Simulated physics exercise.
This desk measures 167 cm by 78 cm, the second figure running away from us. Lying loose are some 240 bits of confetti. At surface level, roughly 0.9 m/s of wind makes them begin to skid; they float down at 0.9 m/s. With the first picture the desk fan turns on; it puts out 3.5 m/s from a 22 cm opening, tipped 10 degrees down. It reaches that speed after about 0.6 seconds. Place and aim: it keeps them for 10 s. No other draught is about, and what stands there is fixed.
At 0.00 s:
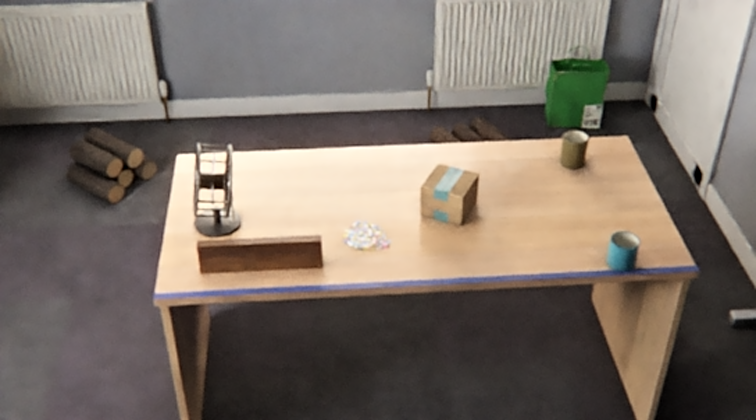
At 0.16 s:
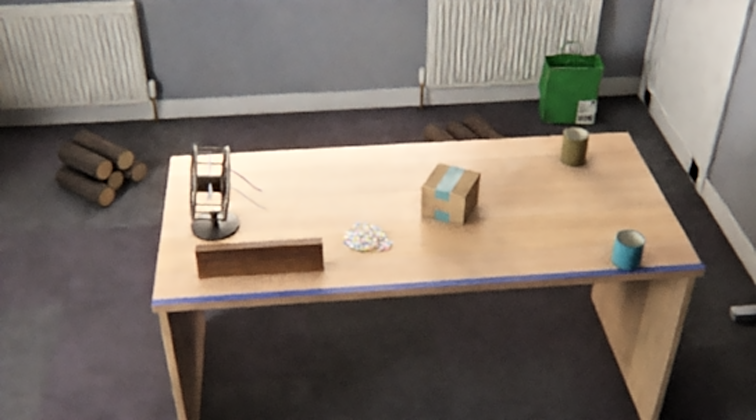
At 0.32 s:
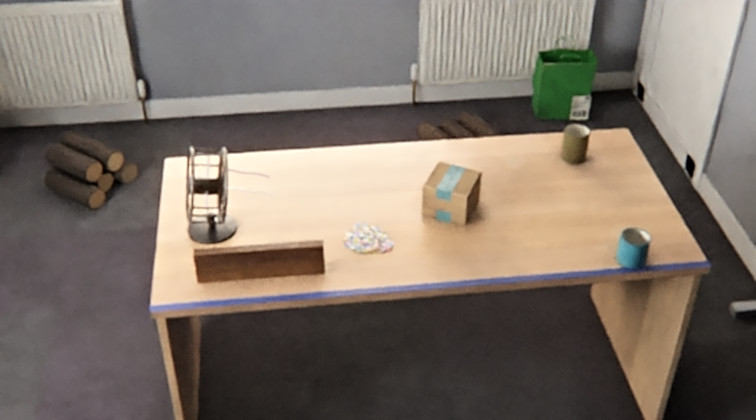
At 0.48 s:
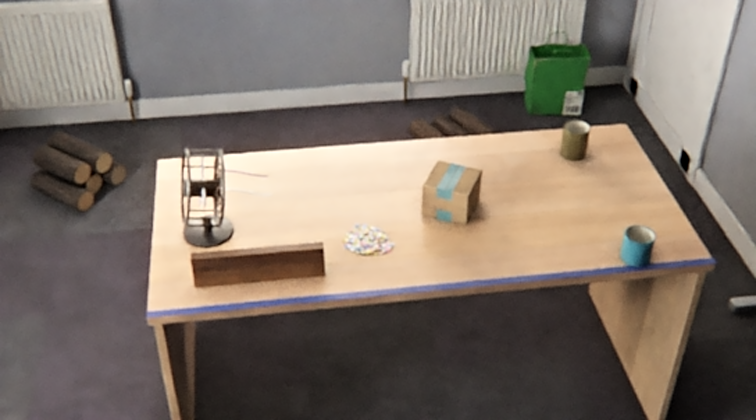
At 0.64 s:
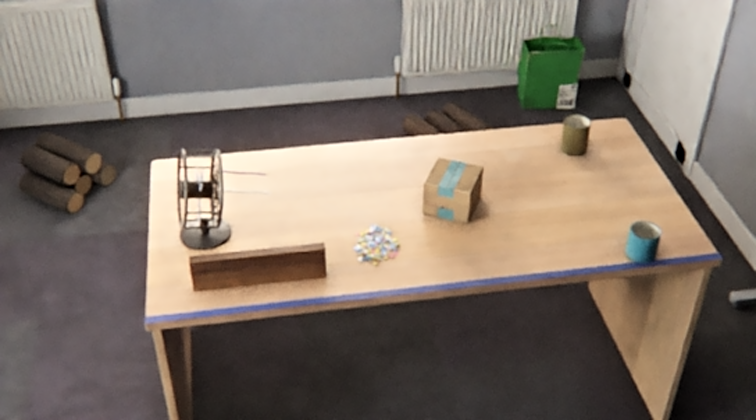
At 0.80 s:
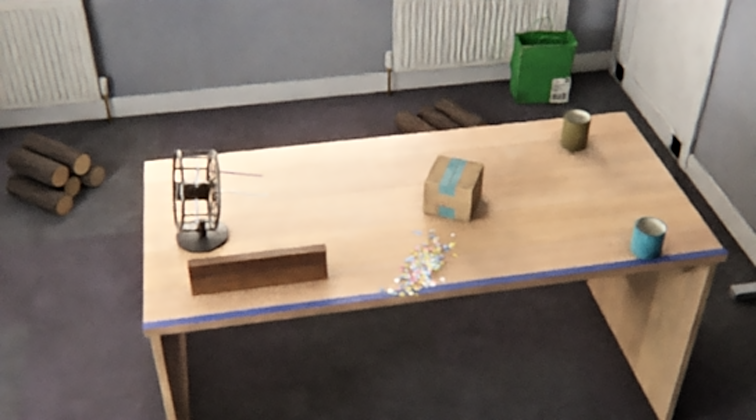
We see a desk with a small fan, a wooden board, a pile of confetti, a taped box and two cups as the view shifts slightly; the confetti lies still, then spreads and slides rightward toward the blue front edge.
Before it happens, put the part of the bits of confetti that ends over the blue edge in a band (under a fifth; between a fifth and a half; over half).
The share tops one half.
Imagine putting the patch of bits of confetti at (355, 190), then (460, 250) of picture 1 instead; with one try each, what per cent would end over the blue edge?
Results, one try each: 0 %, 100 %.
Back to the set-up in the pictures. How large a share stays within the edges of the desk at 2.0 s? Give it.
That works out to roughly 4 % remaining.
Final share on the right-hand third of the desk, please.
I'd estimate around 0 per cent.
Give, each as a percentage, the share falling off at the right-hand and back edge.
0 % right-hand and 0 % back.
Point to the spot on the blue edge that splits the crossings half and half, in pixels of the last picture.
Median crossing, approx. (471, 287).
After 2.0 s the count stands so, 96 % are over the blue edge.
After 3.2 s the count stands so, 98 % are over the blue edge.
After 5.5 s the count stands so, 99 % are over the blue edge.
After 10.0 s, at the end, 99 % are over the blue edge.
